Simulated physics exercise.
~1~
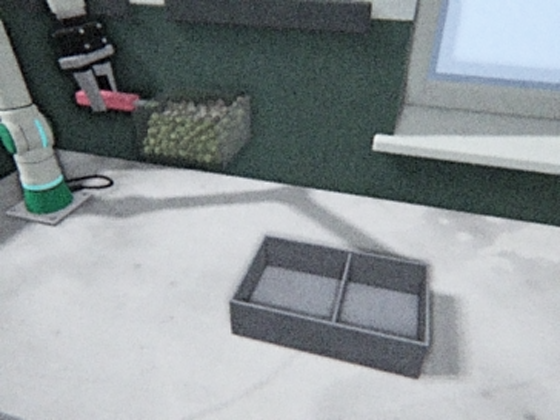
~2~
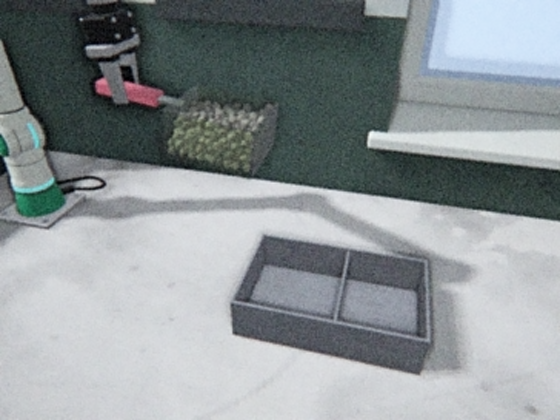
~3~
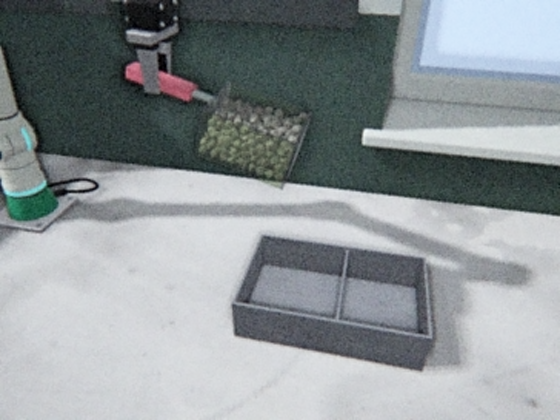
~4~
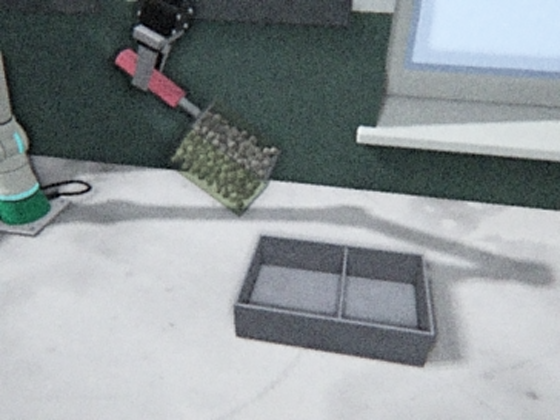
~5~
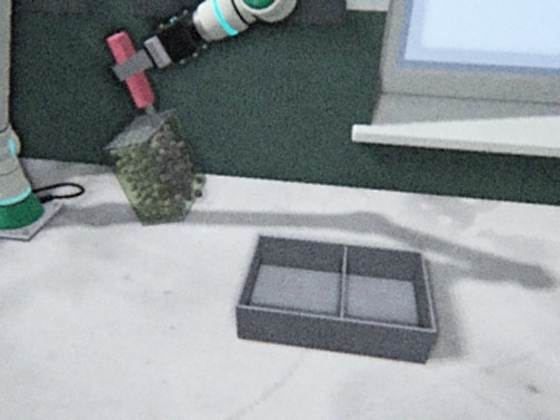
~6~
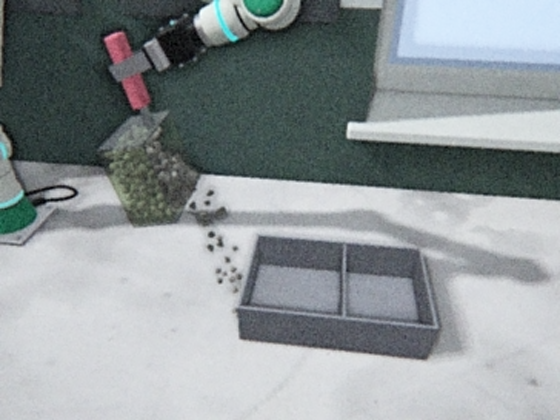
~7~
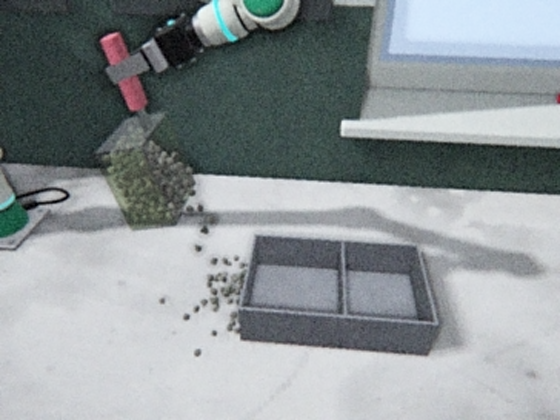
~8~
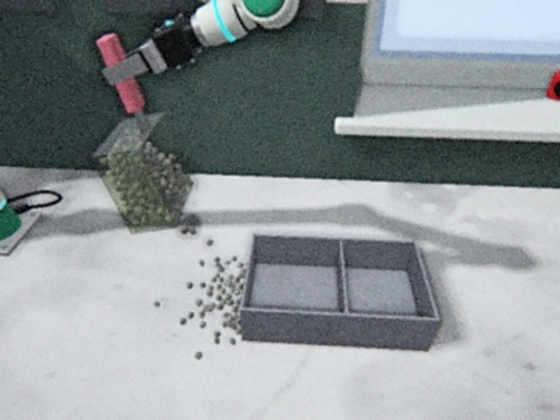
The footage shows a robot arm carrying a clear box of small greenish pebbles to the right, then swinging back left while tipping it steeply; some pebbles spill onto the table beside a divided grey crate, which stays empty, while most remain in the box.
